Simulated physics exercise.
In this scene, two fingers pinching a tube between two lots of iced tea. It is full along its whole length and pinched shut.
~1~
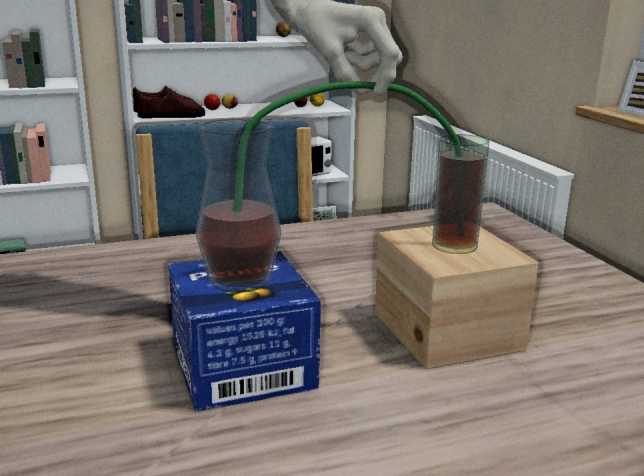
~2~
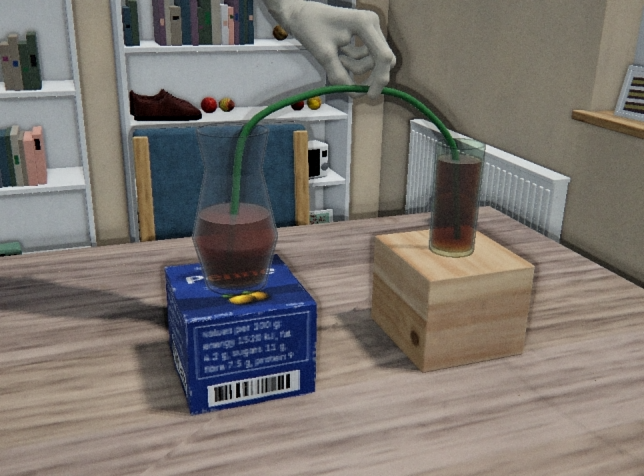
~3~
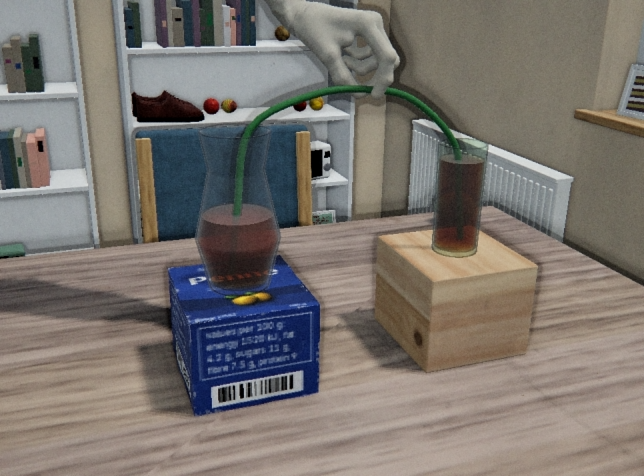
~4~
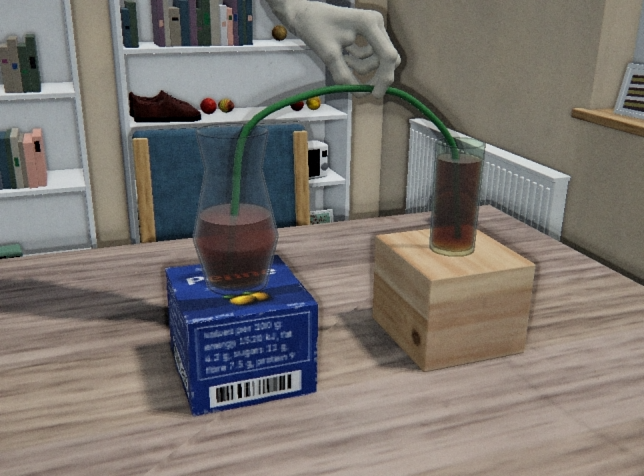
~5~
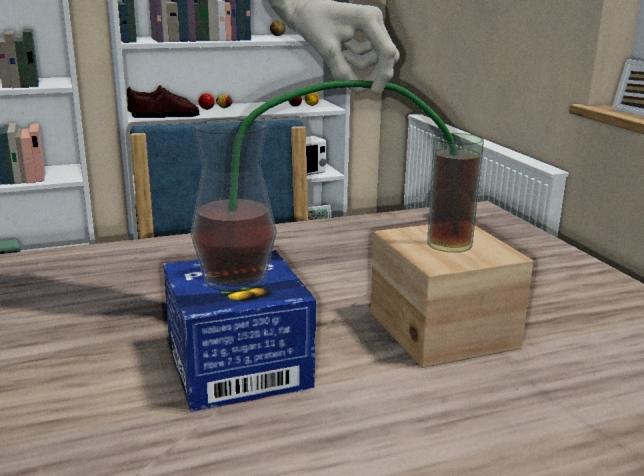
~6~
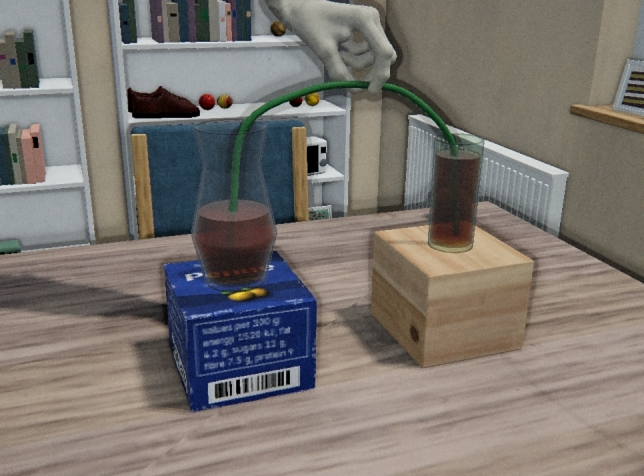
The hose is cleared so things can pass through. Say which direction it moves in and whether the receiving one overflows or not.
Prediction - flow - leftward, taker - no overflow.
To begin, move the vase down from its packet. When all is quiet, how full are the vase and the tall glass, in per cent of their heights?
The first comes to roughly 80 in a hundred and the second to 10.
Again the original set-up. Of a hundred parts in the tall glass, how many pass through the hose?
25 per cent, roughly.
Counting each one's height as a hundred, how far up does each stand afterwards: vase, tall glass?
It works out to around 55 per cent and then around 65 per cent.
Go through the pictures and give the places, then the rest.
In the first picture, the hose is pinched; vase (238, 204) about half full, up on the packet; tall glass (460, 192) nearly full, up on the wooden block.
The second picture shows nothing flows; vase about half full, surface at (235, 214); tall glass nearly full, surface at (460, 159).
The third picture shows fingers on the hose; vase (238, 208) about half full; tall glass (459, 196) nearly full.
The fourth picture shows still shut; vase about half full, surface at (235, 214); tall glass nearly full, surface at (460, 158).
In the fifth picture, the hose is pinched; vase (233, 203) about half full, up on the packet; tall glass (455, 191) nearly full, up on the wooden block.
The sixth picture shows nothing flows; vase about half full, surface at (234, 210); tall glass nearly full, surface at (458, 154).
Soon after, the vase is about half full; the tall glass is about three quarters full.
Later, the vase is about half full; the tall glass is about two thirds full.
In the end, the vase is about half full; the tall glass is about two thirds full; the two surfaces are level.
